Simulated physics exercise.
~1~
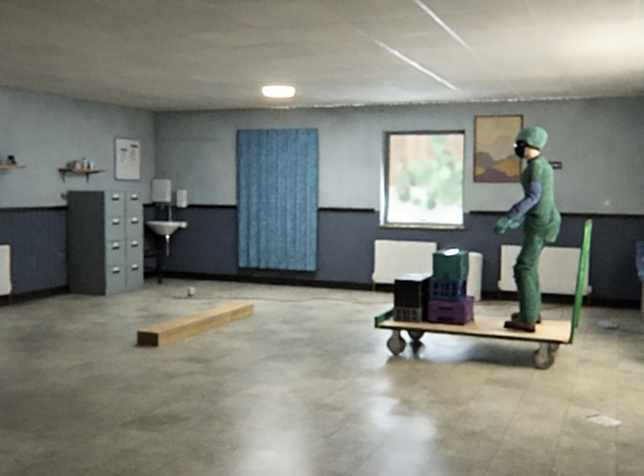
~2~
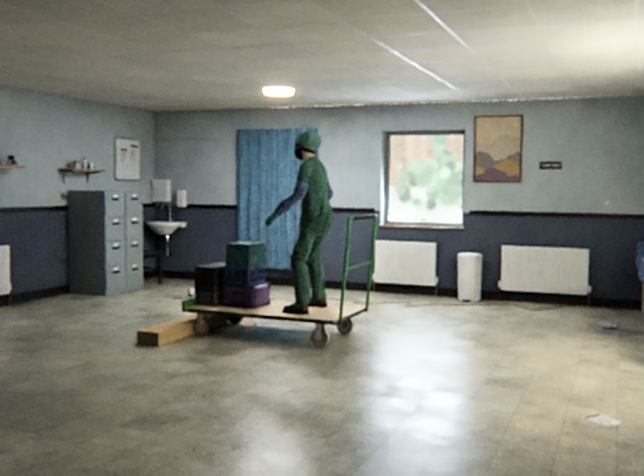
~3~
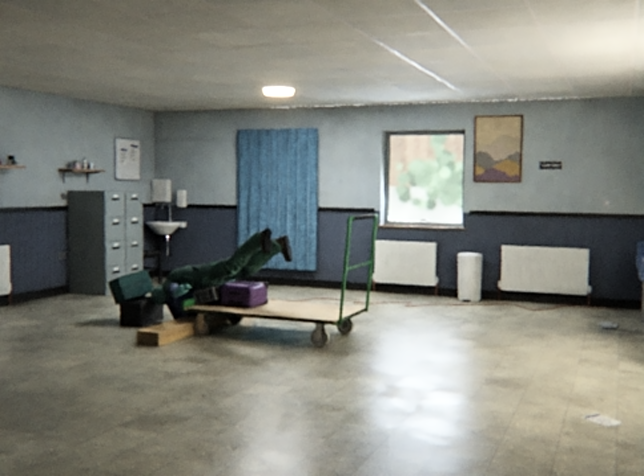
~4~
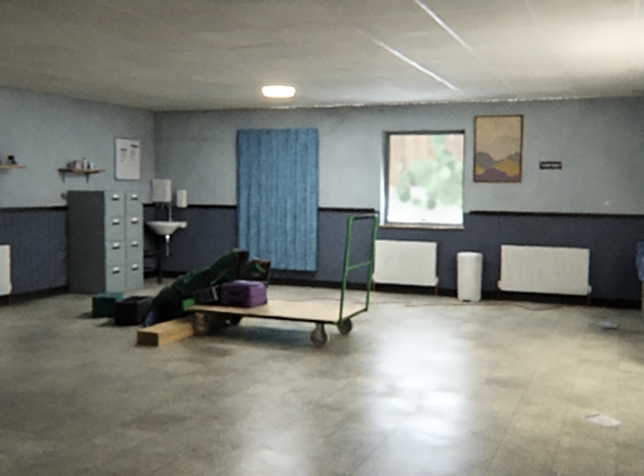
In a plain room with grey and dark blue walls, a blue curtain and a filing cabinet, a figure in green stands on a flat stock cart behind a small stack of crates and boxes. The cart rolls left across the shiny floor towards a low wooden kerb and stops against it. The figure pitches forward, legs kicked up behind, as the teal parcel and dark crates tumble over the front. The figure ends slumped face down across the kerb, feet still on the cart's front edge, beside the purple case, which stays on the deck.
